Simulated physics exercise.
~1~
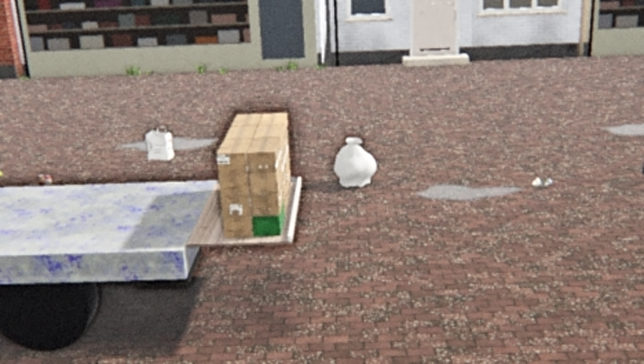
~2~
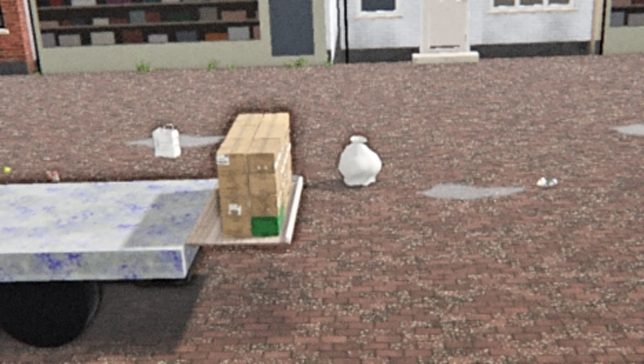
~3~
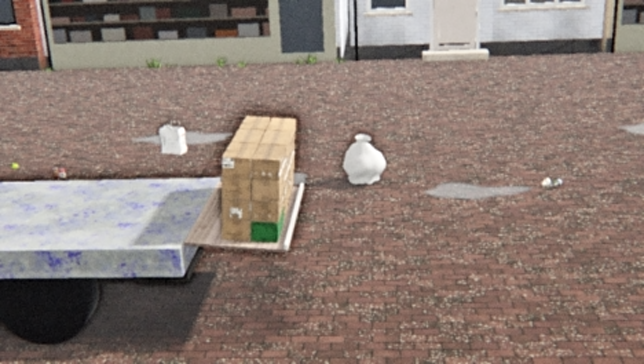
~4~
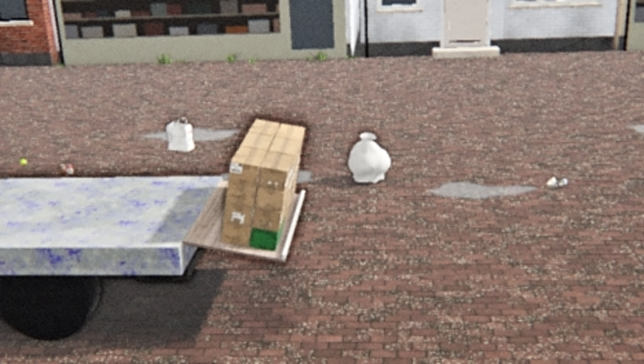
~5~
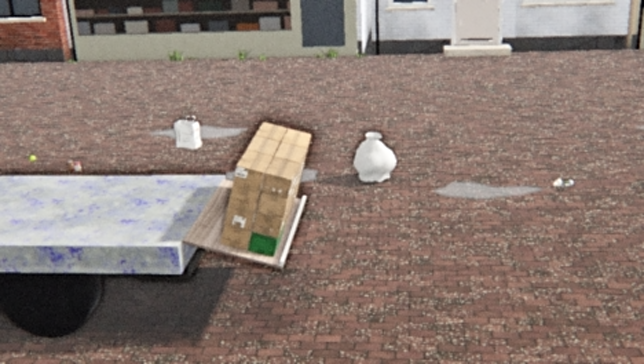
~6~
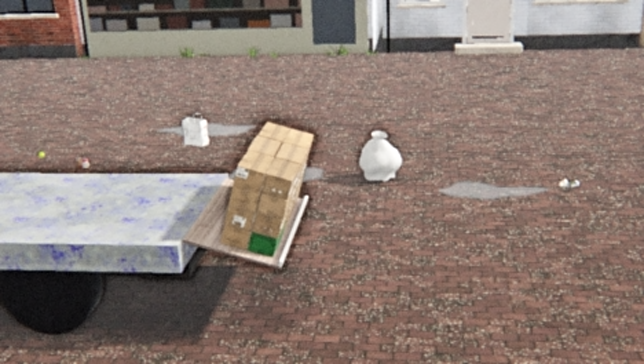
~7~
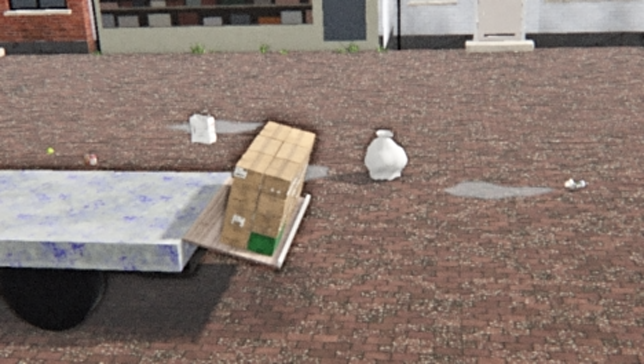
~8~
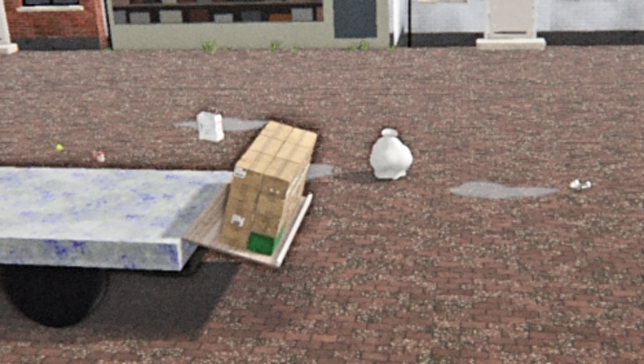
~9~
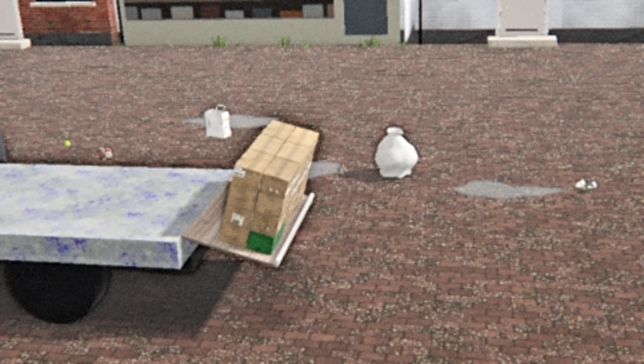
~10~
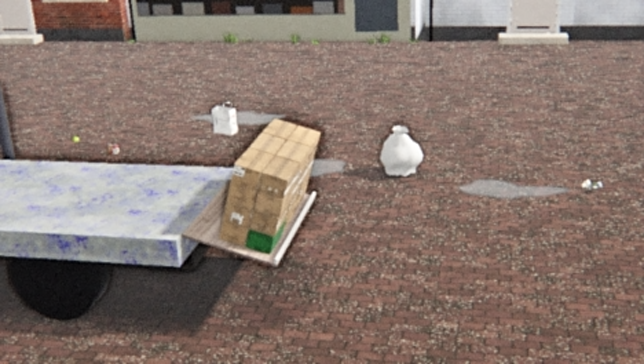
The drop flap at the back of a flat-bed dipped gently toward the right, tilting the stack of brown parcels with its green label, then stopped at a slight slope, and the whole stack stayed together on the flap without falling.
